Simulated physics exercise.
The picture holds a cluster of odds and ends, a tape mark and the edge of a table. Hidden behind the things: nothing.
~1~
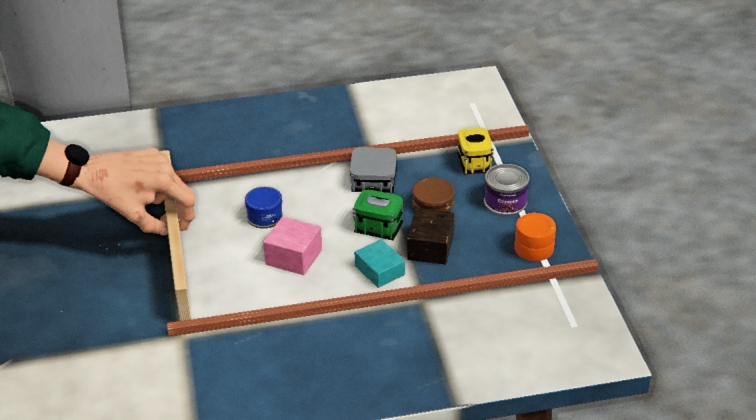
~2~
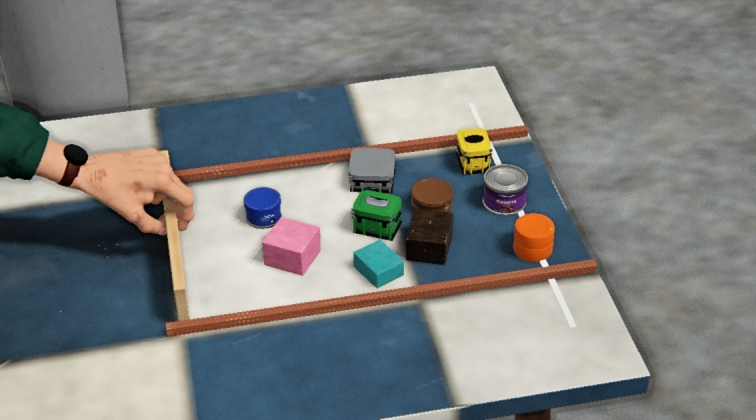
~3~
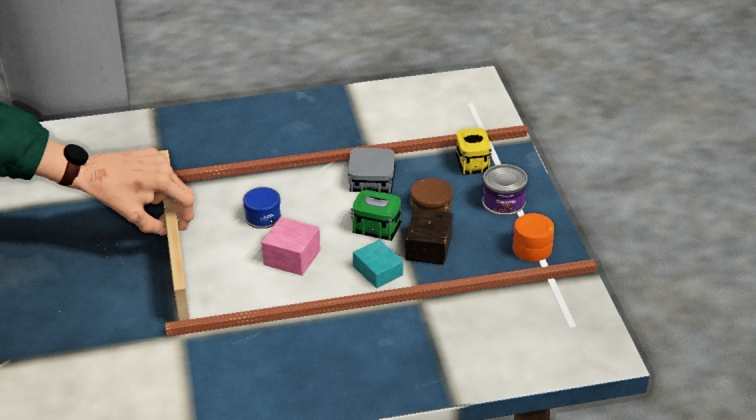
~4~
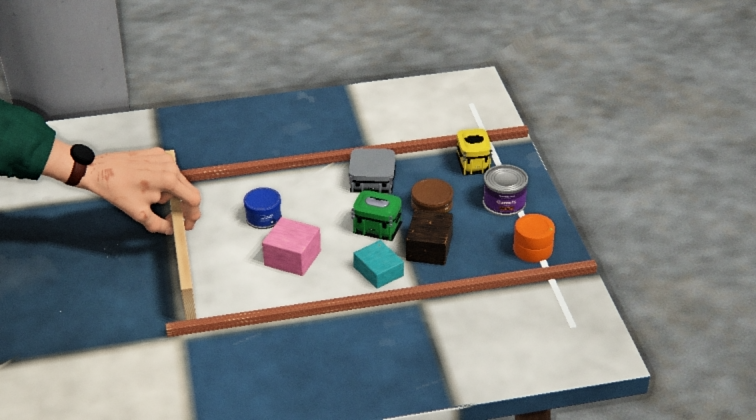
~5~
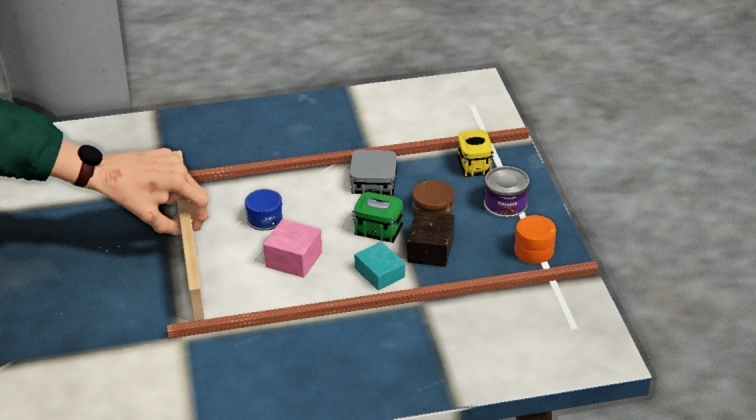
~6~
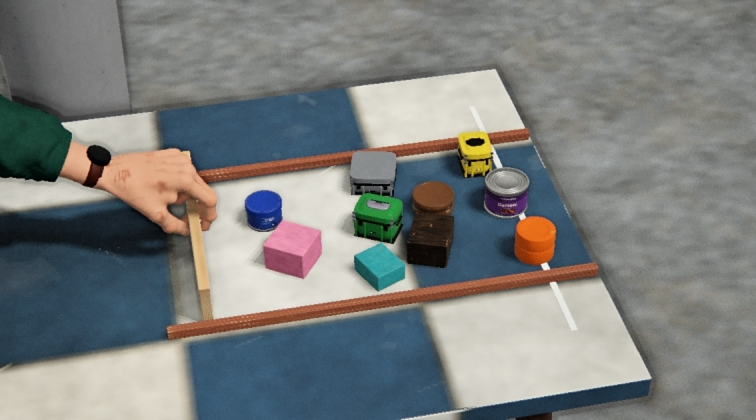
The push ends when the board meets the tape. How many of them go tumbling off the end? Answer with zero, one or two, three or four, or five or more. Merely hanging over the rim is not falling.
Five or more.
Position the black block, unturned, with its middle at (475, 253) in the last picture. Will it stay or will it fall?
It tumbles off.
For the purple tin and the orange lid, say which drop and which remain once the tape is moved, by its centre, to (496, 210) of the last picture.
Purple tin: Over the edge. Orange lid: Over the edge.
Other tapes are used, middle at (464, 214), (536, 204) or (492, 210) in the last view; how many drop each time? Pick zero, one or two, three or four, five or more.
In order: Not one, 5 or more, one or two.
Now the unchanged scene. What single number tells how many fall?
The total is 5.
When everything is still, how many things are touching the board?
The count is 4.
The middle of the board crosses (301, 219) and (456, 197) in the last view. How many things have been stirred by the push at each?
By the first moment it's 2, by the second it's 10.
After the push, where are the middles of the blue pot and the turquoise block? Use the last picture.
You'll find the blue pot at roughly (524, 171) and the turquoise block at roughly (557, 247).
Soon after, none off yet; orange lid at rest near (535, 241); purple tin at rest near (506, 193); yellow case at rest near (475, 154).
Then, none off yet; orange lid at rest near (536, 240); purple tin at rest near (512, 192); yellow case at rest near (475, 154).
At rest, the number that fall off is five or more; fallen, black block, brown tub, yellow case, purple tin and orange lid.
